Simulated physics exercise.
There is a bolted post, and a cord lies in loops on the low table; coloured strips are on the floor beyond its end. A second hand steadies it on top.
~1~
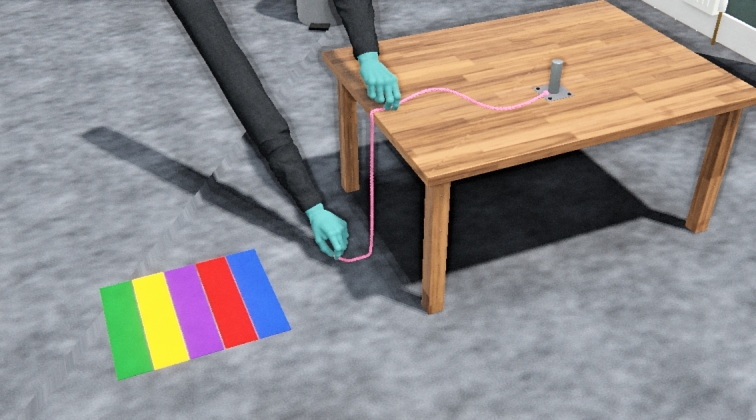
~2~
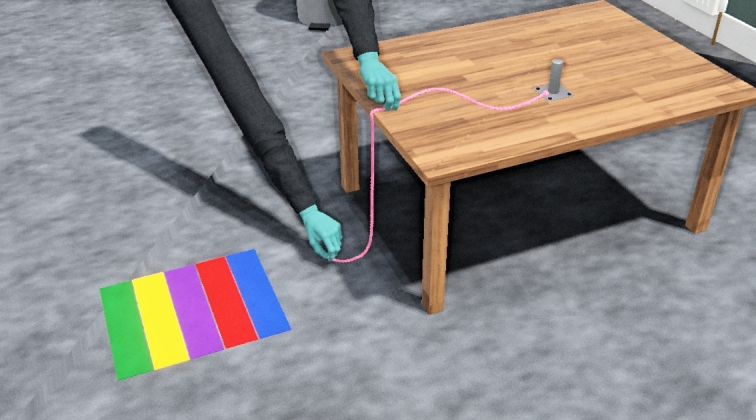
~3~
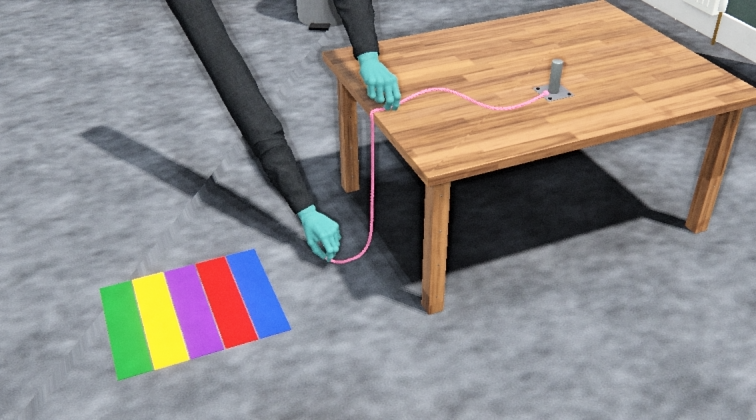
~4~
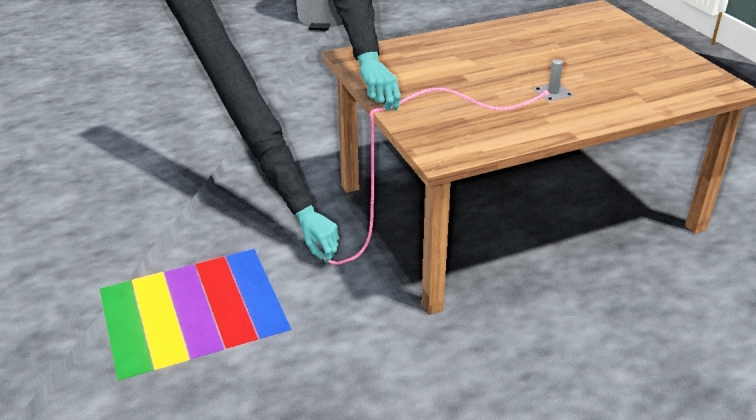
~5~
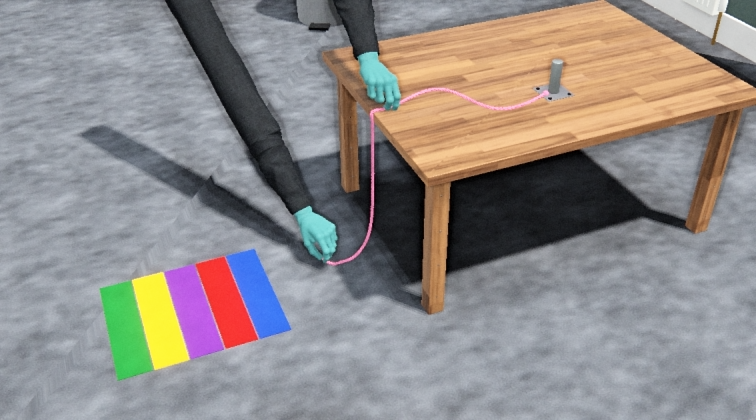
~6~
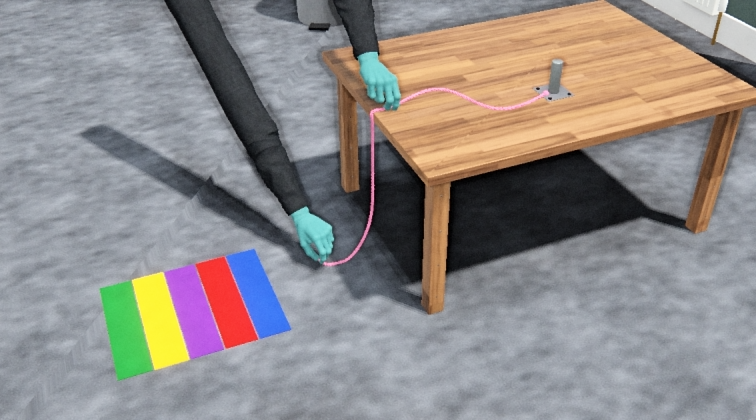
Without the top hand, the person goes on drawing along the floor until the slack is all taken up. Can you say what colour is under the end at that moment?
Yes, it is purple.
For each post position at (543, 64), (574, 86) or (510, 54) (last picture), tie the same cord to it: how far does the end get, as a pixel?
Try by try: (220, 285), (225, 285) and (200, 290).
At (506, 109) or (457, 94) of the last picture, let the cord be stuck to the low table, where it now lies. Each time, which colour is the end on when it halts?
First try purple, second try red.
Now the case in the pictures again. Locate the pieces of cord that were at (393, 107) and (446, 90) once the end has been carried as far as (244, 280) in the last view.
The first one ends up at (372, 133) and the second one at (425, 108).
Soon after, end near (243, 280); over blue.
After that, end near (210, 289); over red.
At the stop, end near (189, 295); over purple. Over purple.
